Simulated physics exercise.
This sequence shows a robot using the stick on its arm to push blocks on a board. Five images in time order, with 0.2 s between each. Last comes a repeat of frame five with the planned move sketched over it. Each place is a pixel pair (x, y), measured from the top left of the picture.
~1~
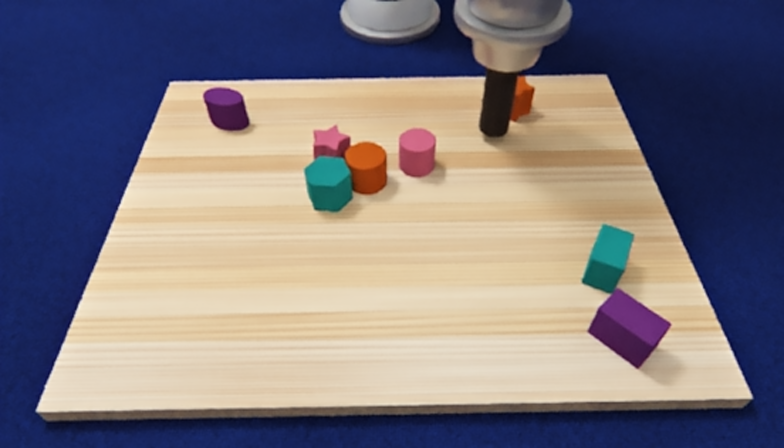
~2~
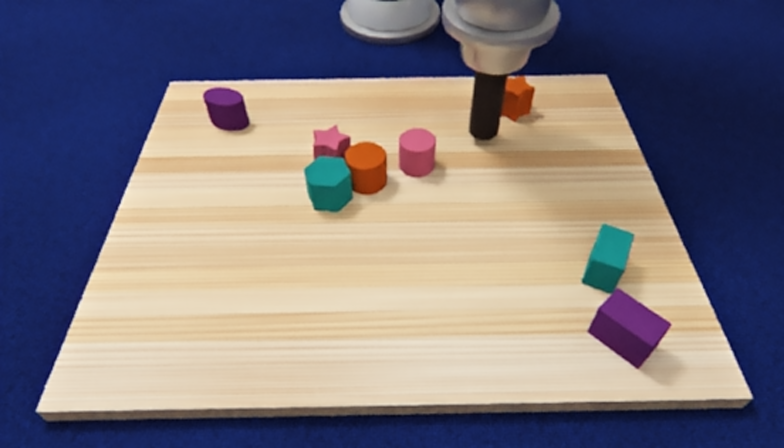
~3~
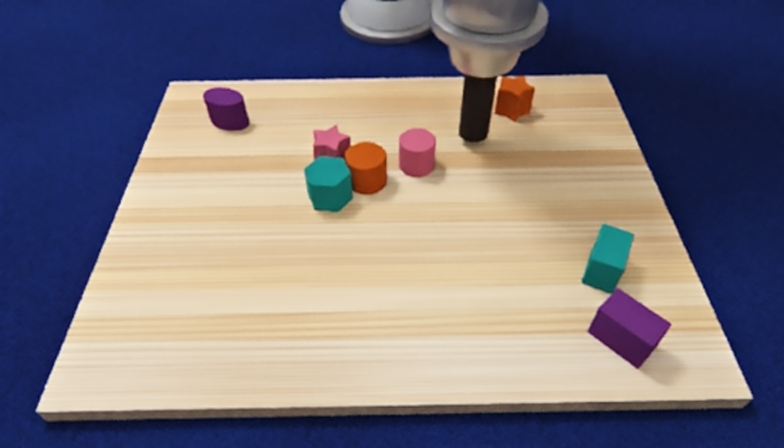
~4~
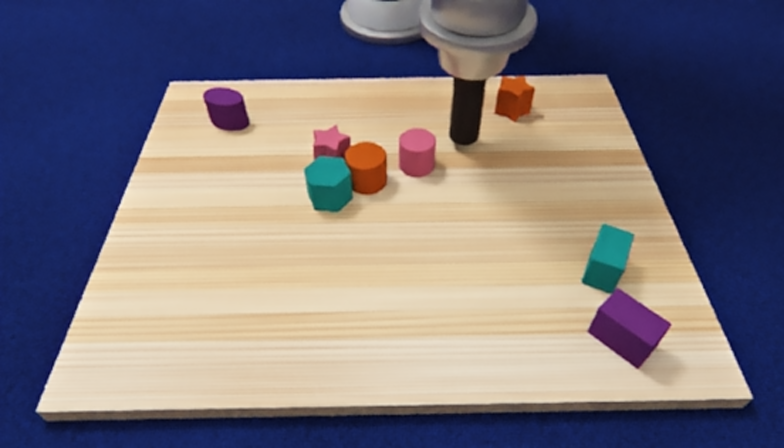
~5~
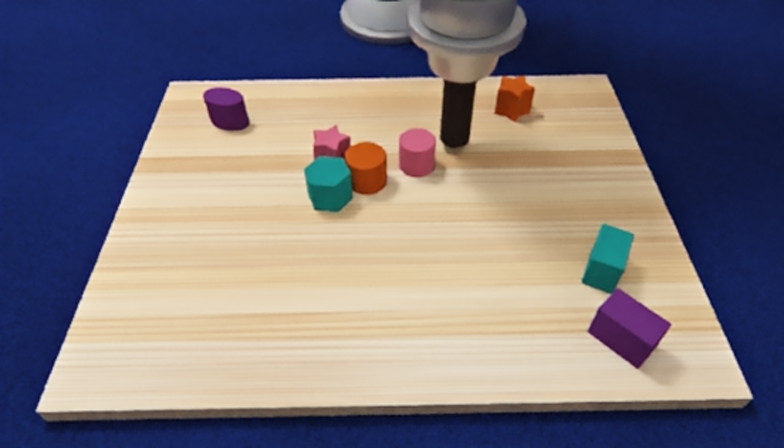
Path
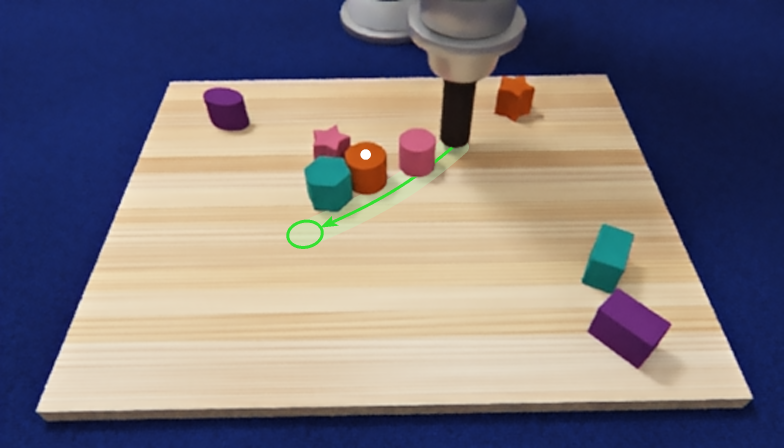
A robot arm moves its black stick slowly left toward the still pink cylinder.
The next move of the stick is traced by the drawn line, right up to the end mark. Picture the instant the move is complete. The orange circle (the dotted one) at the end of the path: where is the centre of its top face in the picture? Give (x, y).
Roughly at (297, 149).
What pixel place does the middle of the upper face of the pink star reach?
Its top middle: (314, 129).
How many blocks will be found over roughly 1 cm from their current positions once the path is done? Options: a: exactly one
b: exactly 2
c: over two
(c)
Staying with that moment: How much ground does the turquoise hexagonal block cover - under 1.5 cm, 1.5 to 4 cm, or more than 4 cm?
Beyond 4 cm.
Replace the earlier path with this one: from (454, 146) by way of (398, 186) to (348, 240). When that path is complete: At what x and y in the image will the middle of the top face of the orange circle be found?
The centre of its top will be at (308, 162).
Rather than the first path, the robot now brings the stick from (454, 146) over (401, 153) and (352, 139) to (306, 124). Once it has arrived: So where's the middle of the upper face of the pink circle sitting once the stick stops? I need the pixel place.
Its top middle is near (396, 149).
Drawn move, from (454, 146) over (414, 177) and (364, 207) to (305, 234); the dot is on the orange circle.
On the path given first. One third of the way, stick (414, 170); turquoise hexagonal block (304, 177), turned 25° anticlockwise; pink star (325, 136), turned 25° clockwise; orange circle (339, 158); pink circle (379, 156).
Two thirds of the way, stick (364, 199); turquoise hexagonal block (289, 182), turned 40° anticlockwise; pink star (315, 130), turned 75° clockwise; orange circle (301, 152); pink circle (333, 167).
At the end, stick (304, 226); turquoise hexagonal block (279, 182), turned 65° anticlockwise; pink star (314, 129), turned 80° clockwise; orange circle (297, 149); pink circle (320, 171).
